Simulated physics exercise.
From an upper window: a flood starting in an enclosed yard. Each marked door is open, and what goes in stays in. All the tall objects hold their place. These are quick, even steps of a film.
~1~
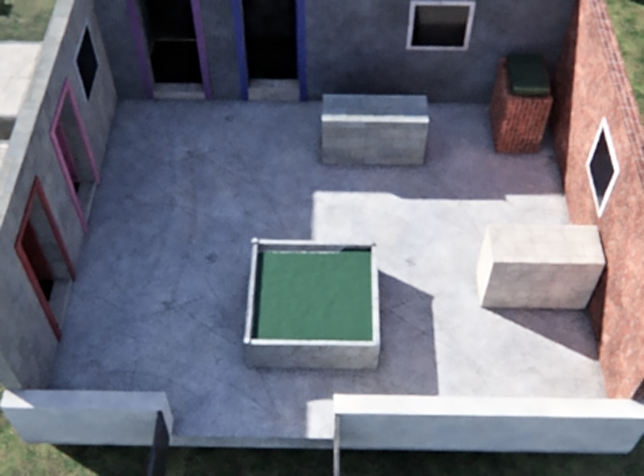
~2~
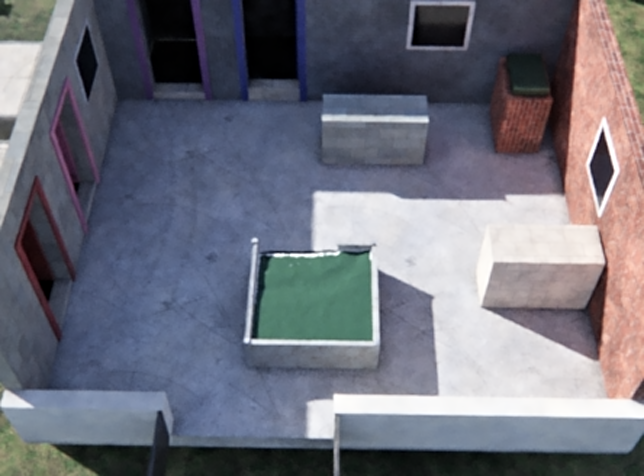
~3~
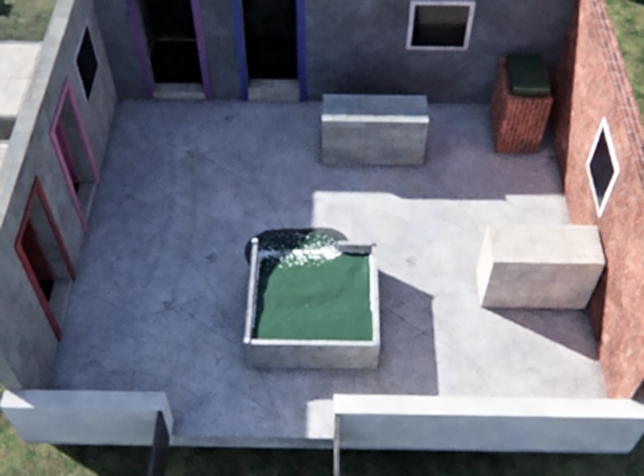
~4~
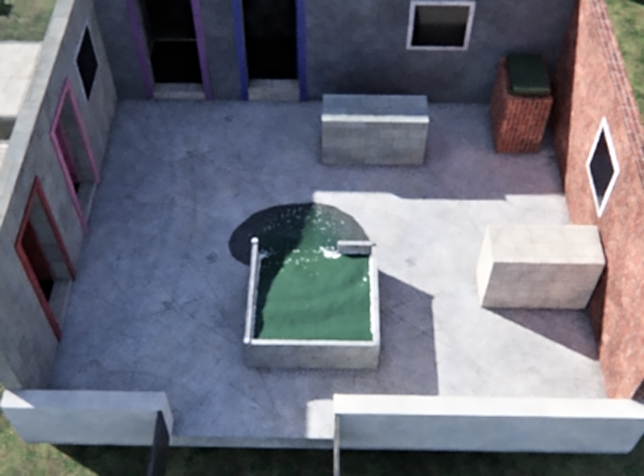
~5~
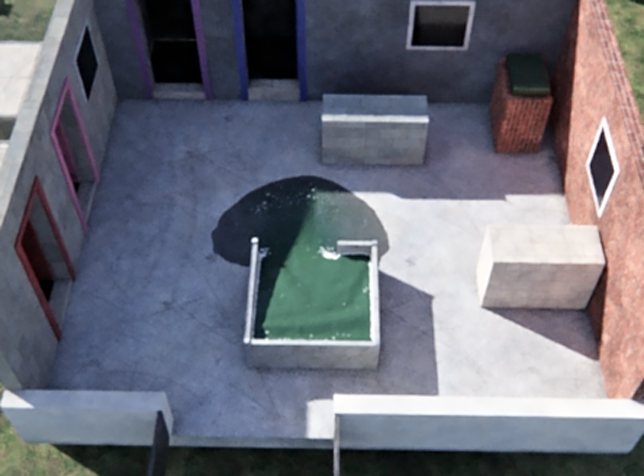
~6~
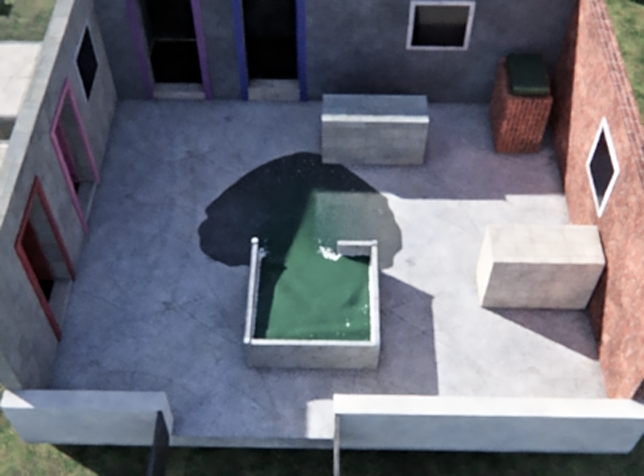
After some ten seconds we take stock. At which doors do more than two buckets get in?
In the end: The purple door admits no more than that; the pink door admits no more than that; the red door admits no more than that; the blue door admits no more than that.
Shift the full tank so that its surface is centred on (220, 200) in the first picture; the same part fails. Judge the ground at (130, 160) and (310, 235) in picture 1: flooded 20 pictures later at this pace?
One after the other: Flooded, no water.
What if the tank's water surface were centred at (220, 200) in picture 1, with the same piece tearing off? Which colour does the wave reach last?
That is the red one.
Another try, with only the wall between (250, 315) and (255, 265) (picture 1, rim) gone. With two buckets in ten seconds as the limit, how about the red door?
My reading: The red door is over.
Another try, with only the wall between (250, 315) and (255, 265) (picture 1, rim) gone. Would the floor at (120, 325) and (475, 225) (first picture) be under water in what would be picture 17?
One after the other: Under water, no water.
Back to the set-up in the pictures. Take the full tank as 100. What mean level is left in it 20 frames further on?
Near 28 in a hundred.
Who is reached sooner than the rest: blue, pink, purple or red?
That is the blue one.
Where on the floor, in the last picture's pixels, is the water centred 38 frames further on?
Close to (295, 195).
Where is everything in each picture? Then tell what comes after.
In the first frame, the water tank at (313, 294) is whole and still.
In the second frame, the front is at a hidden place, out from the gap on the water tank's far side.
In the third frame, water pours out on the water tank's far side and has run to (332, 234).
In the fourth frame, water pours out on the water tank's far side and has run to (328, 210).
In the fifth frame, the front is at (318, 181), out from the gap on the water tank's far side.
In the sixth frame, water pours out on the water tank's far side and has run to (307, 156).
A moment on, water covers 20 % of the floor; the purple door not reached, the pink door not reached, the red door not reached, the blue door wet at the sill, nothing in.
Next, water covers 30 % of the floor; the purple door wet at the sill, nothing in, the pink door not reached, the red door not reached, the blue door wet at the sill, nothing in.
Then, water covers 45 % of the floor; the purple door wet at the sill, nothing in, the pink door wet at the sill, nothing in, the red door not reached, the blue door wet at the sill, nothing in.
Later, water covers 60 % of the floor; the purple door wet at the sill, nothing in, the pink door wet at the sill, nothing in, the red door wet at the sill, nothing in, the blue door wet at the sill, nothing in.
In the end, water covers 80 % of the floor; the purple door wet at the sill, nothing in, the pink door wet at the sill, nothing in, the red door wet at the sill, nothing in, the blue door wet at the sill, nothing in.
